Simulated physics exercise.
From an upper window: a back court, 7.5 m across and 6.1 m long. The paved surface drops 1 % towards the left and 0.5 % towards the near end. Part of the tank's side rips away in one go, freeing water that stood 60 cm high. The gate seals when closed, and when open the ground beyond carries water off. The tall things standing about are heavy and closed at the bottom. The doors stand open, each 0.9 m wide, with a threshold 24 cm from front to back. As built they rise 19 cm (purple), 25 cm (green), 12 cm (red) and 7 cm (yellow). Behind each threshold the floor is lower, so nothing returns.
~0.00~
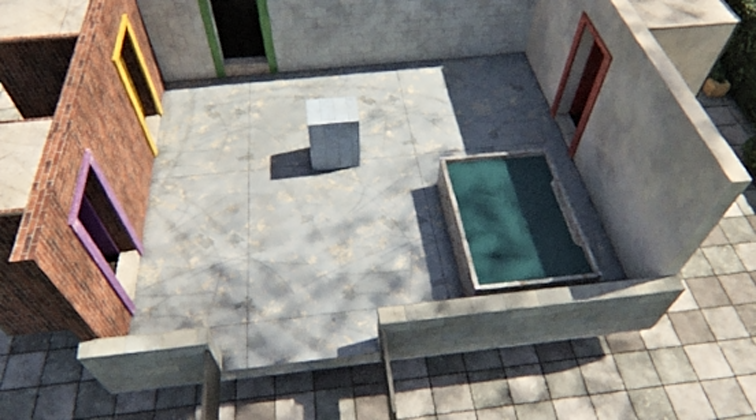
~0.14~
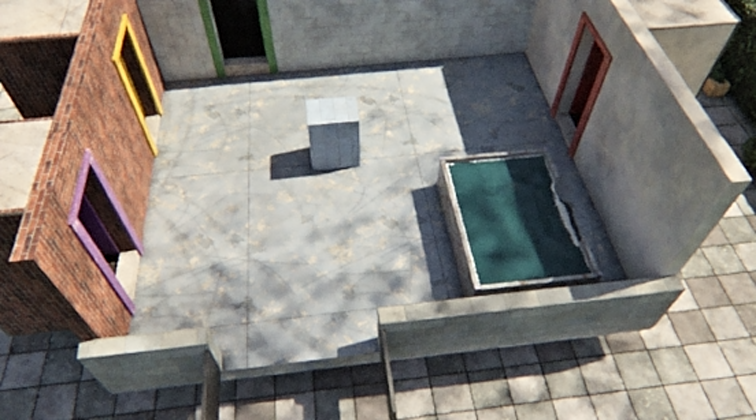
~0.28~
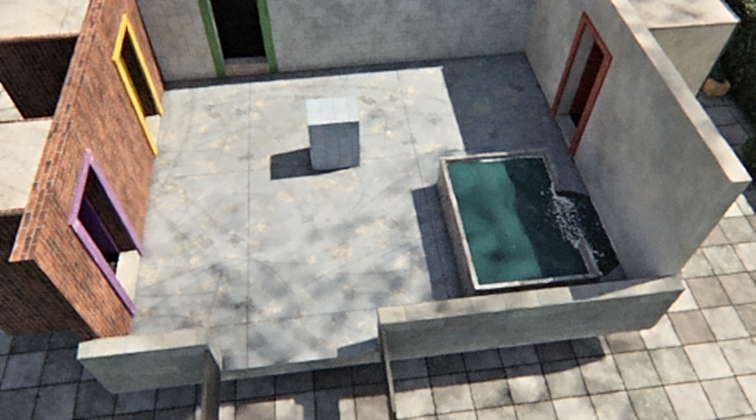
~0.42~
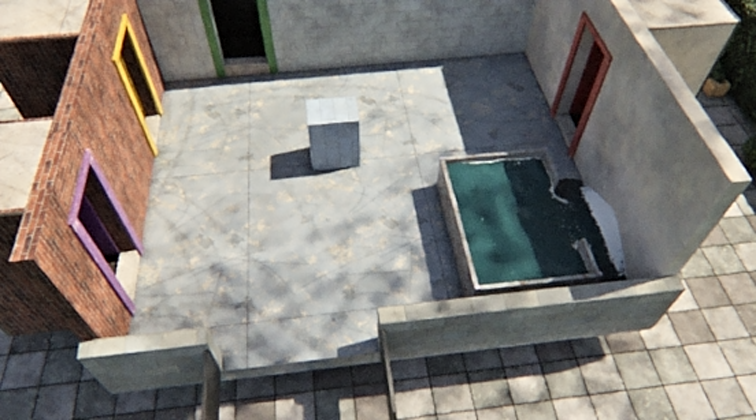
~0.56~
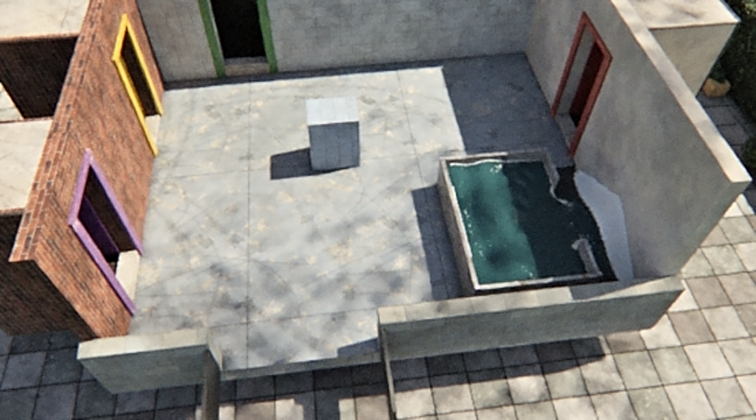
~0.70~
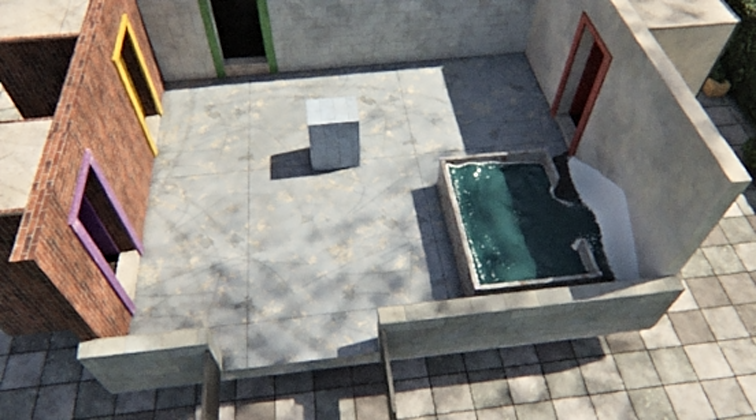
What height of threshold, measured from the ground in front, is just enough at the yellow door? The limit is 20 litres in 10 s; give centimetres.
About 7 cm.
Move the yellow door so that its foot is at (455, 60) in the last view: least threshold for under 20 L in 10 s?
Roughly 12.0 cm.
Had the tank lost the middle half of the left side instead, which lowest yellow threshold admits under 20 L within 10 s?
Then roughly 7.5 cm.
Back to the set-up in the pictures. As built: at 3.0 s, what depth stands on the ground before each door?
Depths in cm: Purple 0, green 0, red 8, yellow 0.
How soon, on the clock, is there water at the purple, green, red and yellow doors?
Arrival: Purple 3.8 s, green 4.0 s, red 0.9 s, yellow 6.0 s.
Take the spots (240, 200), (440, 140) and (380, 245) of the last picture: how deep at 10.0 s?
About 5, 1 and 2 cm.
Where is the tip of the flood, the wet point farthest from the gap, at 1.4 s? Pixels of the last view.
At about (540, 96).
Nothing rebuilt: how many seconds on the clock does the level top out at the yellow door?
Near 9.0 s.
After 1.4 s water covers 10 % of the floor, deepest (53 cm) near (633, 305); it has not reached the yellow door.
After 3.0 s water covers 35 % of the floor, deepest (32 cm) near (590, 288); it has not reached the yellow door.
After 10.0 s water covers 80 % of the floor, deepest (16 cm) near (594, 299); 10 cm at the yellow door, 18 litres in over its 7 cm threshold.
At the yellow door as built, the water arrived by 6.0 s and peaked near 11 cm at 9.0 s.
Run again over the same 10 s with other heights there, 29 litres in over 6 cm, 10 litres over 8 cm. The limit of 20 litres is kept from about 7 cm up.
